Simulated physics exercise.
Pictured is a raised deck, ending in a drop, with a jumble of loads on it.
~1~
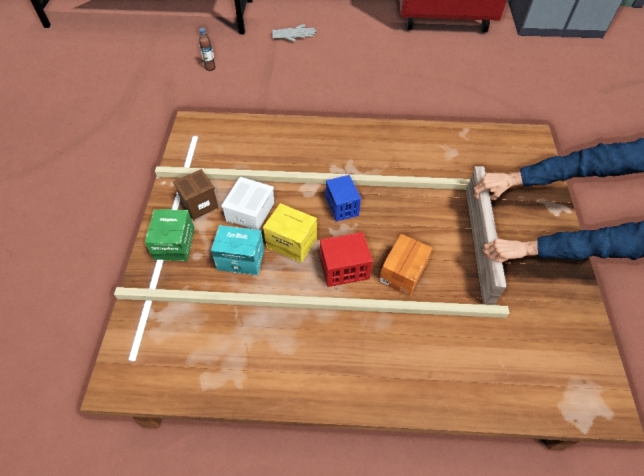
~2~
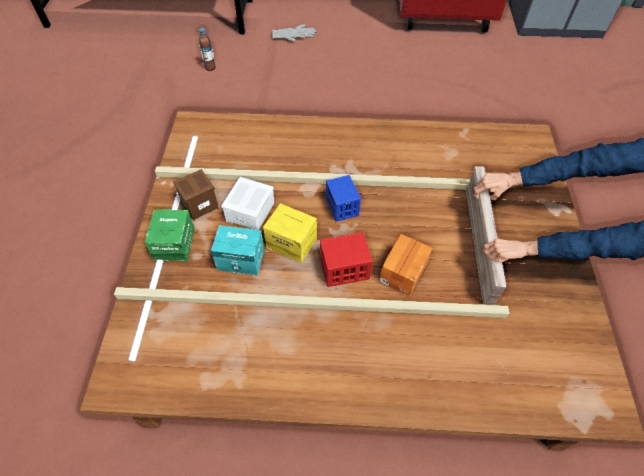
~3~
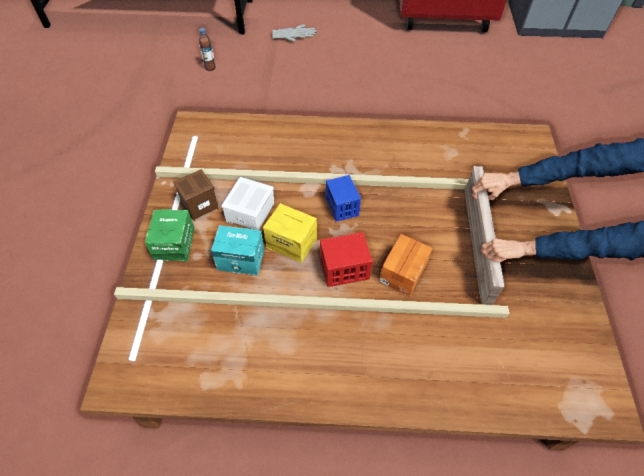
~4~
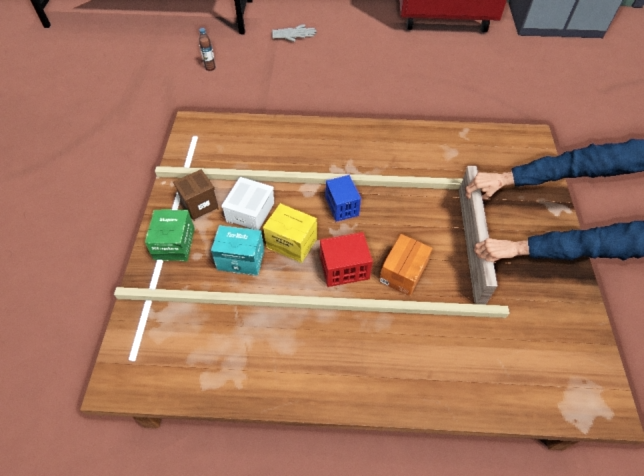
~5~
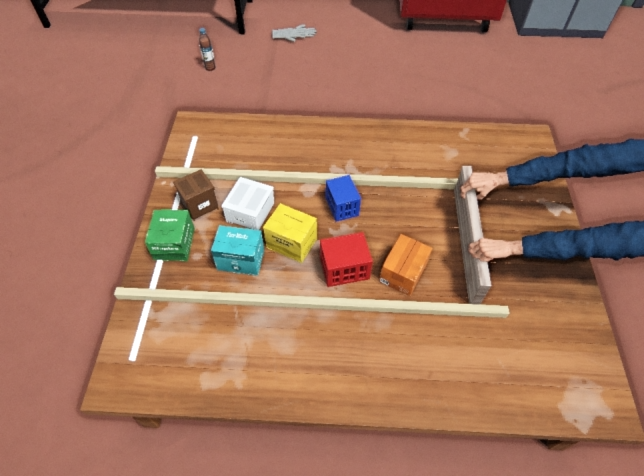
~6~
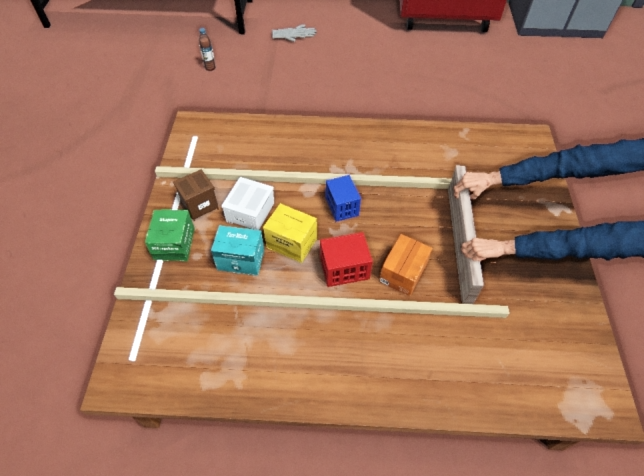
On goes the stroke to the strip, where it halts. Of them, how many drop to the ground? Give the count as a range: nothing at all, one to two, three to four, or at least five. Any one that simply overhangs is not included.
The count is at least five.
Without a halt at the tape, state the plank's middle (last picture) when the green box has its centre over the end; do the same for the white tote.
Approx. (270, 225) for the first, approx. (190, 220) for the second.
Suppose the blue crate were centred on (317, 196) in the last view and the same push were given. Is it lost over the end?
Started there, the object is not lost.
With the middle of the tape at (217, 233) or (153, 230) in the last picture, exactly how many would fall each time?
Ground tally per try: 3 / 7.
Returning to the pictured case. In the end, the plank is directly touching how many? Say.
Tally at the end: 3.
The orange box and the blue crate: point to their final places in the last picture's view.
In the last picture they sit at about (138, 258) and about (163, 188).
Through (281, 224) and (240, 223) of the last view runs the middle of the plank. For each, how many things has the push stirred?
It comes to 8 for the first spot, 8 for the other.
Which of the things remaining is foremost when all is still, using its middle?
That would be the yellow box.
Early on, none off yet; green box at rest near (171, 235); brown tote at rest near (195, 194); turquoise box at rest near (238, 251).
Finally, the number that fall off is five or more; lost, red crate, white tote, turquoise box, brown tote and green box.
